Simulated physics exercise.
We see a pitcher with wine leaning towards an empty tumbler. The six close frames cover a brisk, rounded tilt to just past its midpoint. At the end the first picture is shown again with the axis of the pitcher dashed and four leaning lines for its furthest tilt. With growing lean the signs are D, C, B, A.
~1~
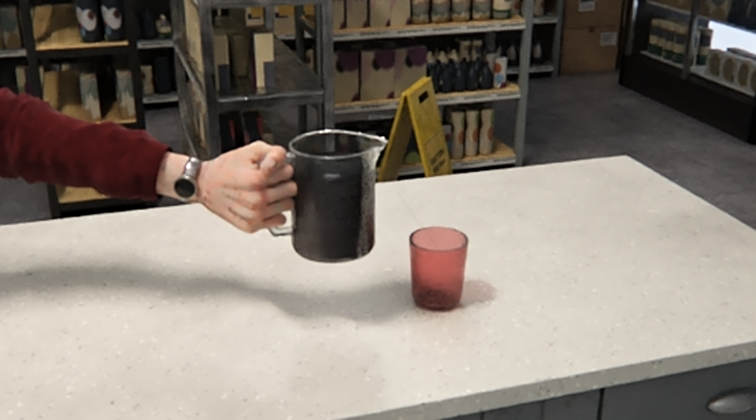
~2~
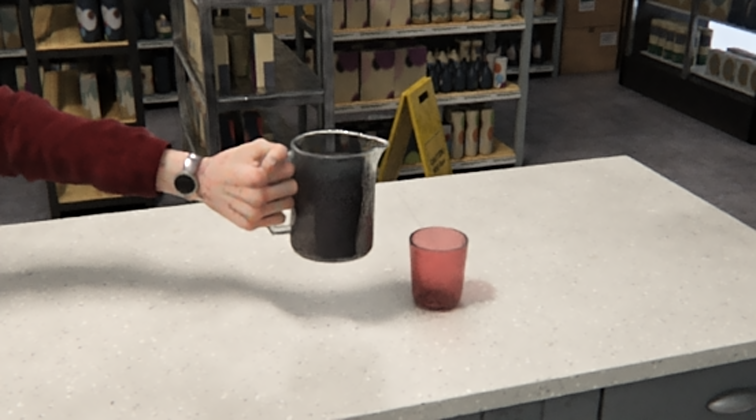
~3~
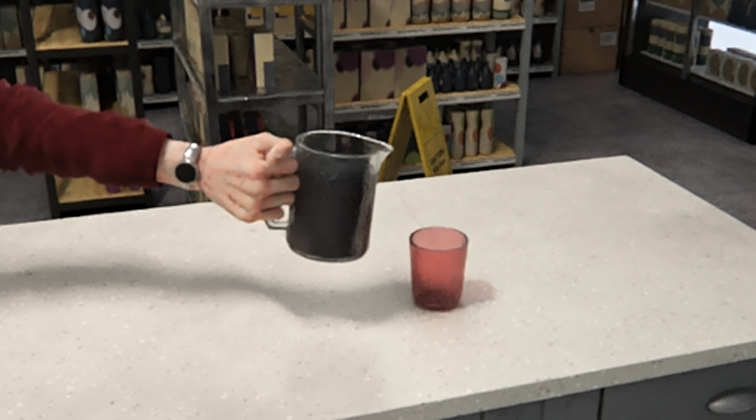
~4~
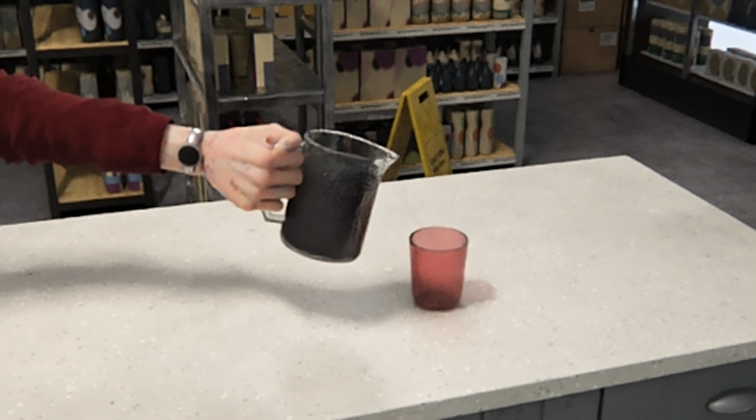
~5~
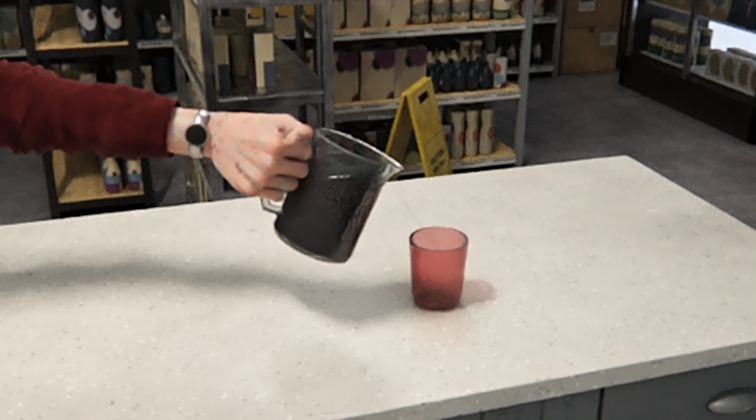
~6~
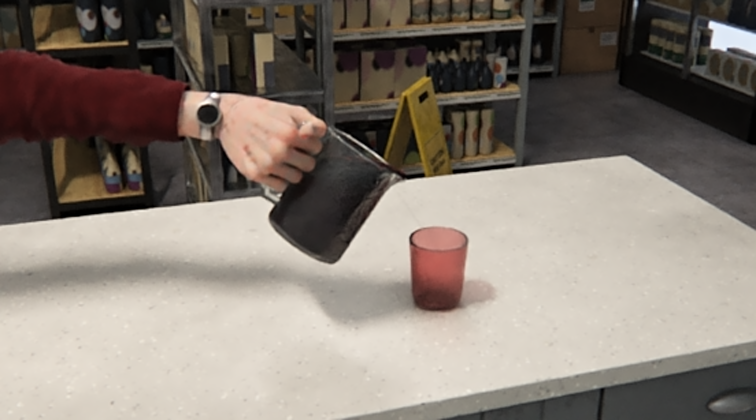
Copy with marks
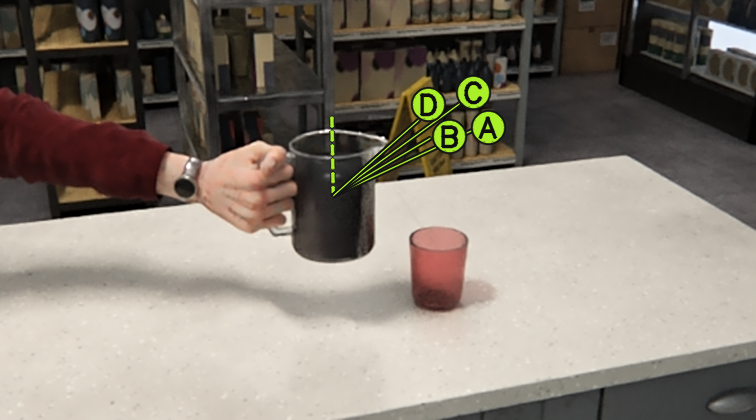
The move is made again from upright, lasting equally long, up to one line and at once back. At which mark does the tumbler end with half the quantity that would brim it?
The best mark is D.
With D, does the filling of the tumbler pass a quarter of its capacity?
Yes, it does.
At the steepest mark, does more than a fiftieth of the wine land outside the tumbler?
Yes, it does.
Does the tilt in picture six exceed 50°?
No, it does not.
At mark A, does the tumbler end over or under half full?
Over half.
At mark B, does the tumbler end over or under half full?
Over.
On the marked copy, A at (471, 130); B at (430, 138); C at (459, 103); D at (418, 120).
For mark A, the tumbler ends with about 90 % of what it can hold; 11 % of the wine is spilt.
For mark B, the tumbler ends with about 85 % of what it can hold; 3 % of the wine is spilt.
For mark C, the tumbler ends with about 68 % of what it can hold.
For mark D, the tumbler ends with about 51 % of what it can hold.
